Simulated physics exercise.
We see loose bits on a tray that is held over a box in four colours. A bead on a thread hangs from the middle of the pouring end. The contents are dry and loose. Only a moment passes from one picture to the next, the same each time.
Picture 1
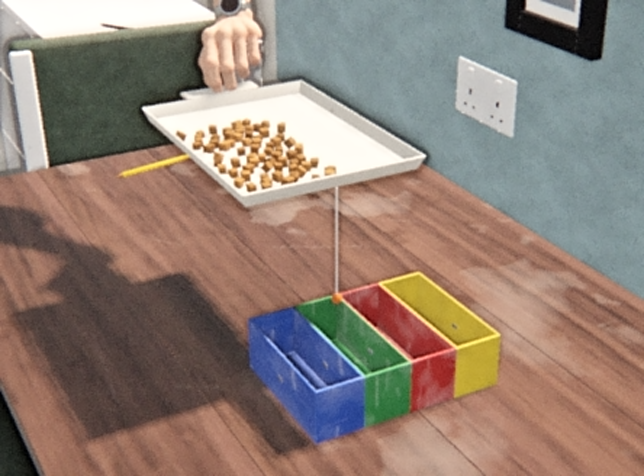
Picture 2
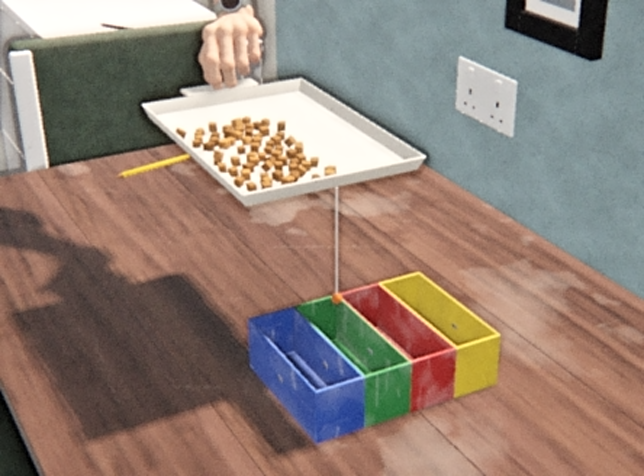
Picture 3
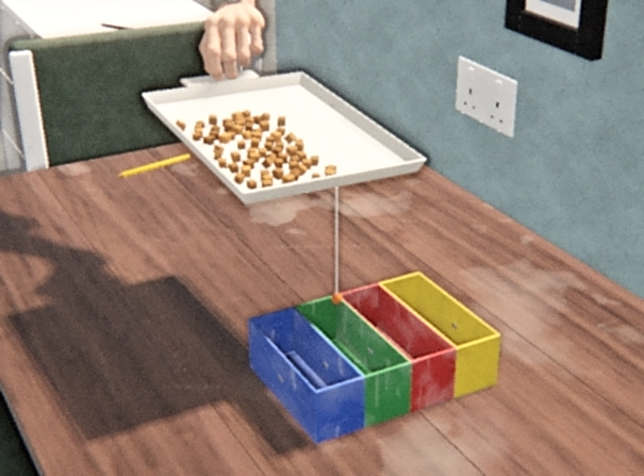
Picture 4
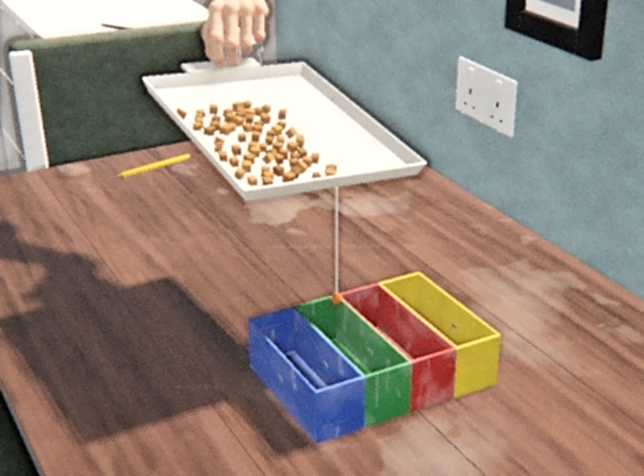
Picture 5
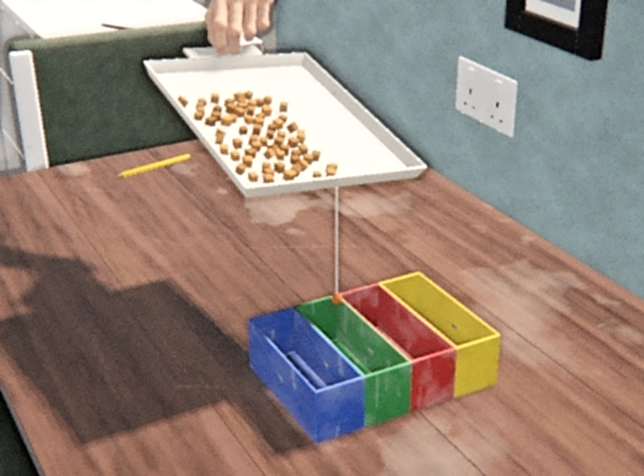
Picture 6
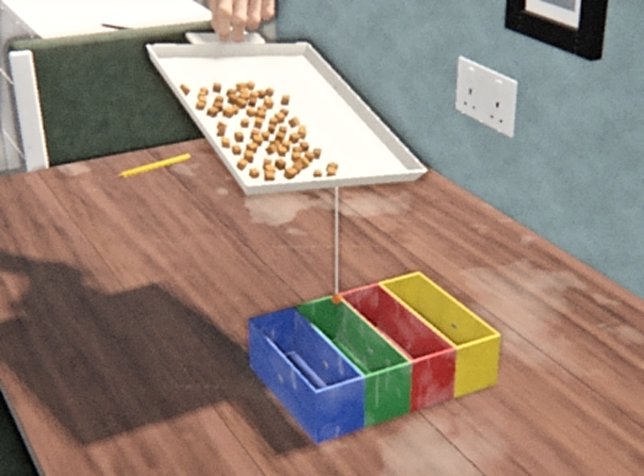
At the start, a hand holds a white tray of small brown cubes nearly level above a box with blue, green, red and yellow compartments, a thread hanging from the tray's near edge. The hand then gradually raises the far end, slanting the tray toward the box, its right corner lowest.
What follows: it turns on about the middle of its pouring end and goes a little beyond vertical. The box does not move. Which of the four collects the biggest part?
It favours the yellow compartment.
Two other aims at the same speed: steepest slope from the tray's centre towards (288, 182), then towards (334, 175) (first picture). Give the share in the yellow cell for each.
In turn 0 and 10 in a hundred.
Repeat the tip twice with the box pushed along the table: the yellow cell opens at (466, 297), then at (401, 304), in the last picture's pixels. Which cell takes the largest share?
At the first place that red cell, at the second the yellow cell.
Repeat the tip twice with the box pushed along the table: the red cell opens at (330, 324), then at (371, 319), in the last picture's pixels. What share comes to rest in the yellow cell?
The first gives 20 %, the second 60 %.
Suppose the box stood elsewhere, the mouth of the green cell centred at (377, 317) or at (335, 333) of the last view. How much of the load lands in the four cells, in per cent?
Roughly 100 per cent, and 80 per cent.
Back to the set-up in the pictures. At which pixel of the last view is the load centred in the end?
At about (417, 340).
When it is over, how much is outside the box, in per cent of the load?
Near 10 %.
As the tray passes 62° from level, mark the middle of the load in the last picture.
Near (384, 177).
Soon, tray tipped steeply; most on the tray; a stray few in the yellow cell; about a quarter falling or outside the box.
A while on, tray tipped past a quarter turn; a stray few on the tray; about half in the yellow cell; about a quarter in the red cell; a stray few in the green cell; about a third falling or outside the box.
Towards the end, tray tipped past a quarter turn; about half in the yellow cell; about a third in the red cell; a small part in the green cell; a small part falling or outside the box.
Finally, tray tipped past a quarter turn; about half in the yellow cell; about a third in the red cell; a small part in the green cell; none in the blue cell; a small part outside the box.
